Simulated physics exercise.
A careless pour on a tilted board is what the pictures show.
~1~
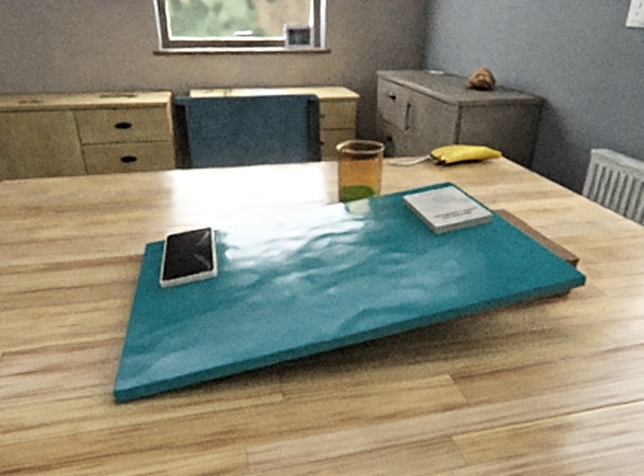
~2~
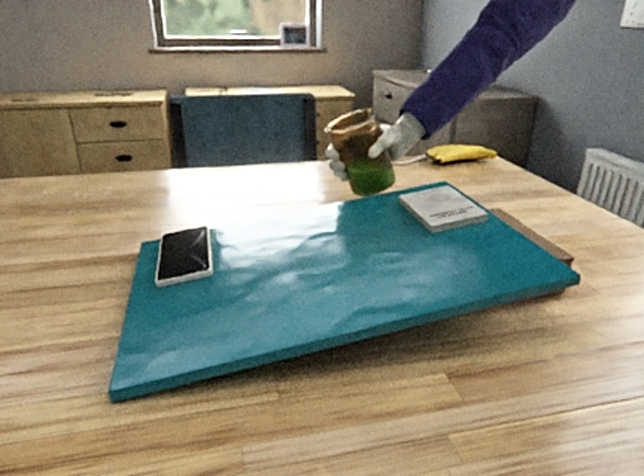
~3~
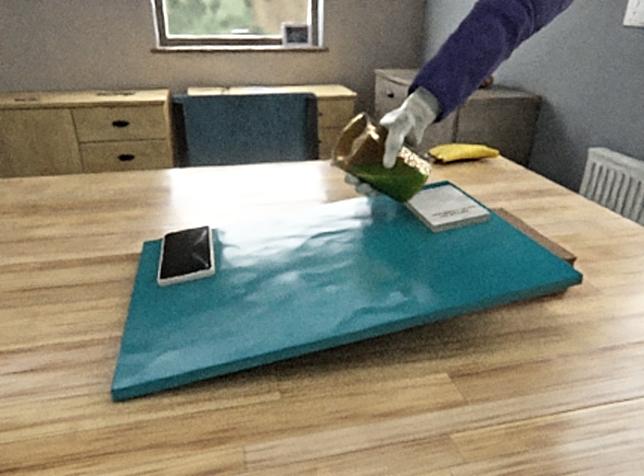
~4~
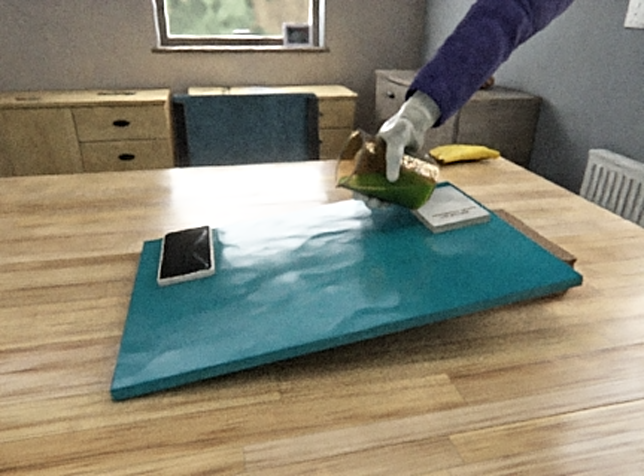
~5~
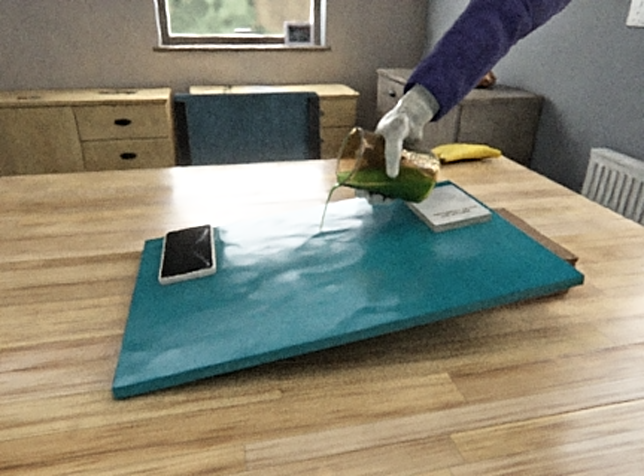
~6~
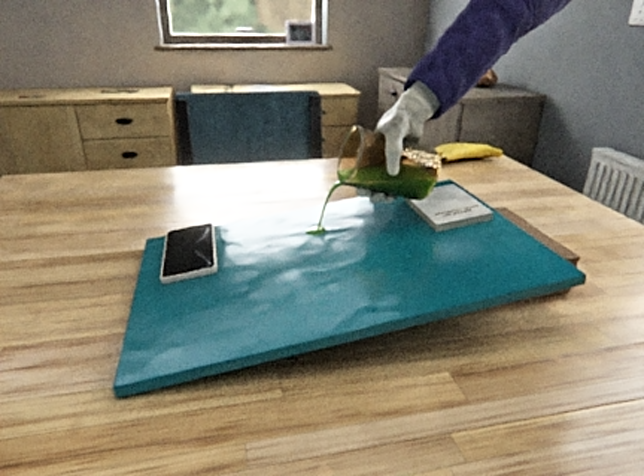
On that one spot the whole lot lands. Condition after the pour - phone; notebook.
On the left the phone: Wet, on the right the notebook: Dry.
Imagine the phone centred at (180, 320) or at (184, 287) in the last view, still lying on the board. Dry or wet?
In case one it keeps clear of the spill, and in case two it is hit by the spill.
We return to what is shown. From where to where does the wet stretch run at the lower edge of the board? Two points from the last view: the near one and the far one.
From (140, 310) to (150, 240).
A moment on, it runs down to the left; the phone is reached; the notebook is untouched.
Further on, it runs down to the left and off the end; the phone is reached; the notebook is untouched.
When it is over, it runs down to the left and off the end; the phone is reached; the notebook is untouched.
